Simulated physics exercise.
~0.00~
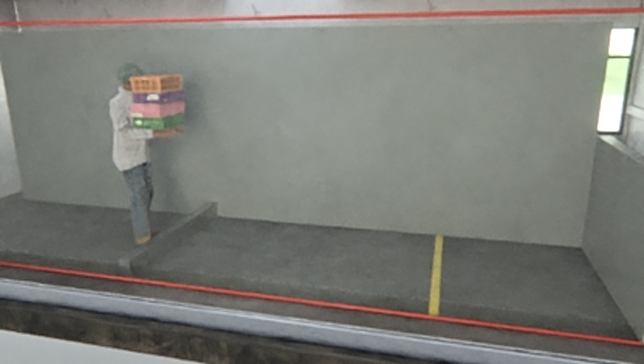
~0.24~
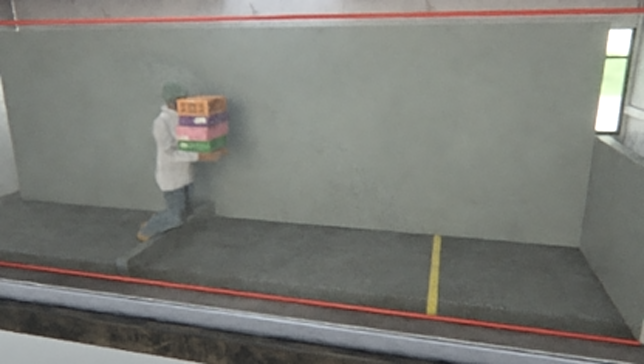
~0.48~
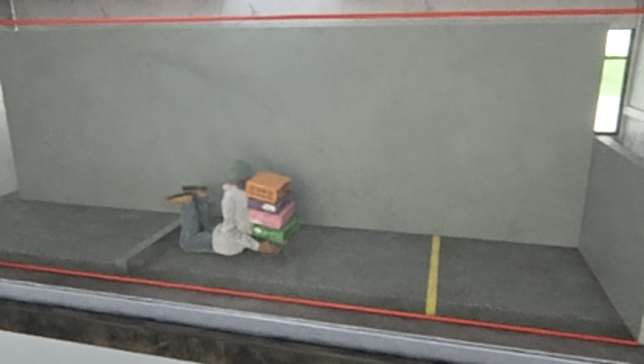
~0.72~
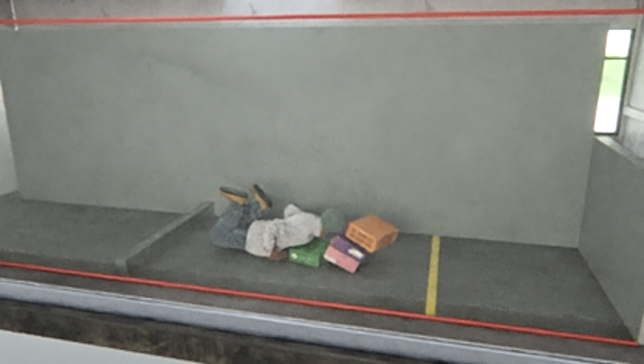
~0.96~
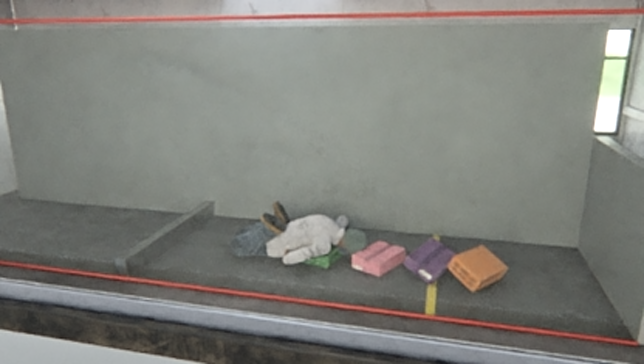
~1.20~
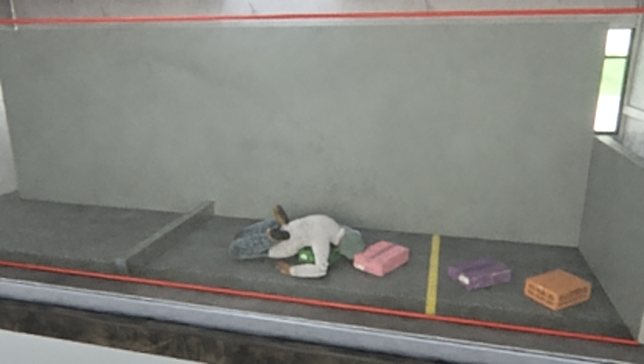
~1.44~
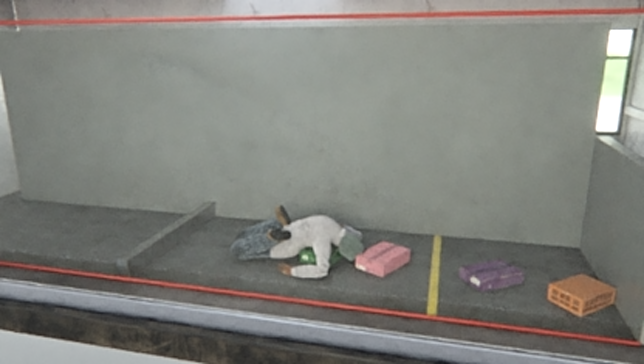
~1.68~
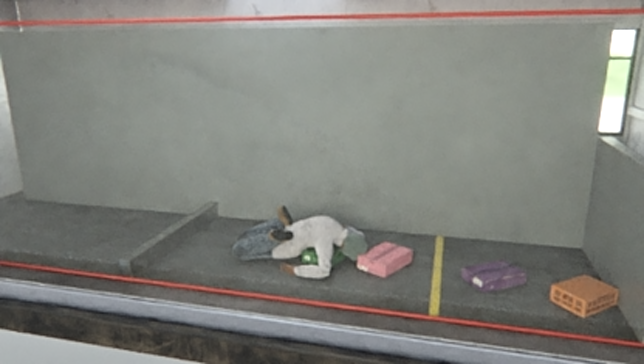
A person carrying stacked boxes falls forward over a low rail, spilling two past the yellow line.
